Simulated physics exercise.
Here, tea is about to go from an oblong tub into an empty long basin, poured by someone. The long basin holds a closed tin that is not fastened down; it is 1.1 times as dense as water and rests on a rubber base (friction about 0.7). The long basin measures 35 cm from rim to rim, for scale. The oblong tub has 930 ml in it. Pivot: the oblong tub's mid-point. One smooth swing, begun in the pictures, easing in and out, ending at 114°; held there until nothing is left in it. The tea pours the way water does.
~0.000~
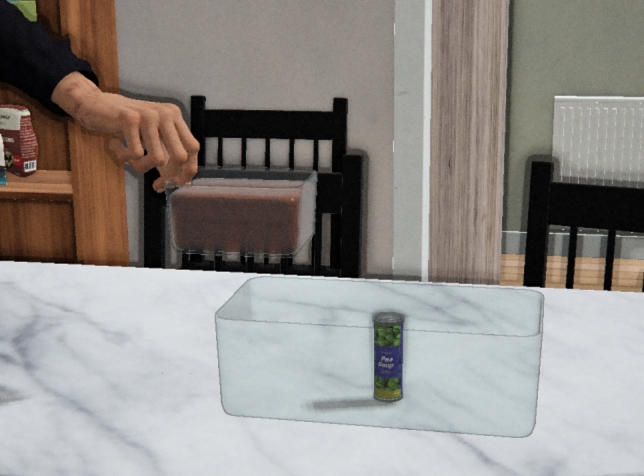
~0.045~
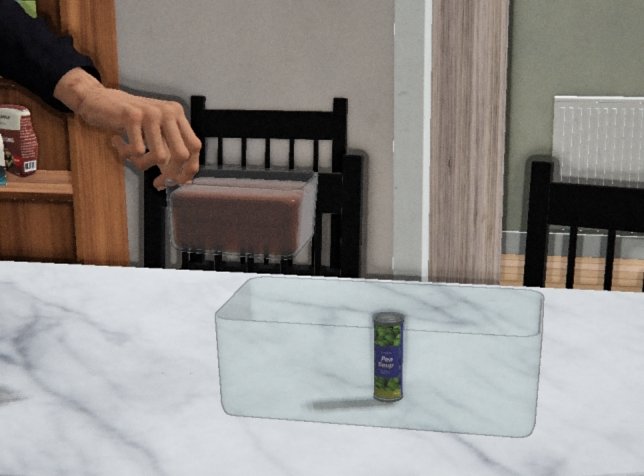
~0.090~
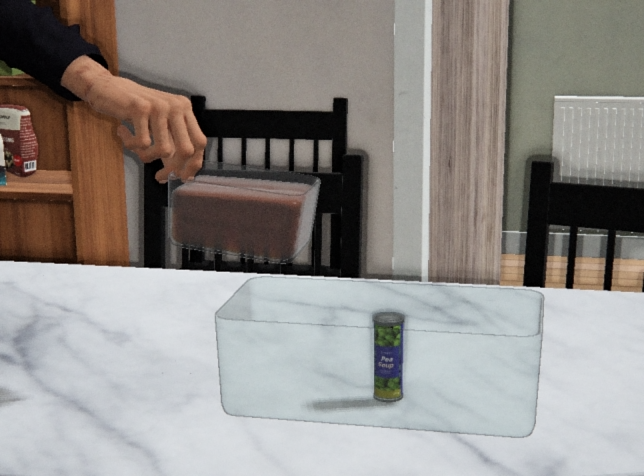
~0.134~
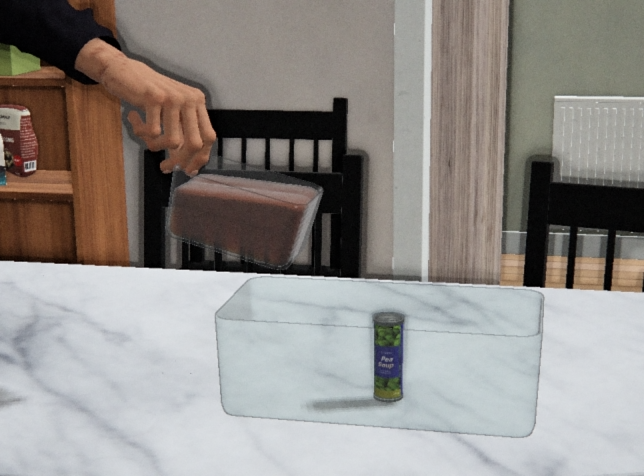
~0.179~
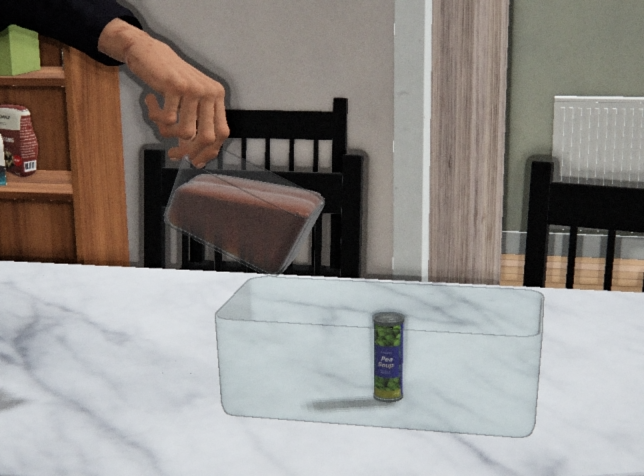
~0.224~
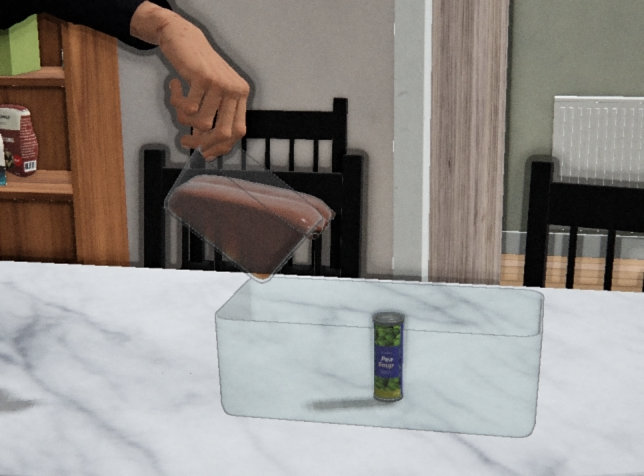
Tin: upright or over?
It will come down.
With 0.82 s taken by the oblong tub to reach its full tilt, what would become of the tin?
In that case the tin stays vertical.
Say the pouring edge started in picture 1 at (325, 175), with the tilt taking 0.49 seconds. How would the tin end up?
After that, the tin overturns.
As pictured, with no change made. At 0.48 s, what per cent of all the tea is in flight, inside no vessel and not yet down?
Near 18 per cent of it all.
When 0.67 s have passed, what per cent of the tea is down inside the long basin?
Roughly 96 percent of it.
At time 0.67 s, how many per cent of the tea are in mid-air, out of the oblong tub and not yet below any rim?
Close to 2 %.
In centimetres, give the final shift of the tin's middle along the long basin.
All told, the tin's centre has moved close to 8.0 cm.
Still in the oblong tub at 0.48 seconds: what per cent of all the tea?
Roughly 14 percent.
After 0.48 s the tilt is 106° and 14 per cent is still to pour; the tin stands where it began.
After 0.67 s the tilt is 114° and 1 per cent is still to pour; the tin leans 25°.
After 0.87 s the tilt is 114° and 0 per cent is still to pour; the tin lies on its side.
After 1.08 s the tilt is 114° and 0 per cent is still to pour; the tin lies on its side.
In the end the tin lies on its side.
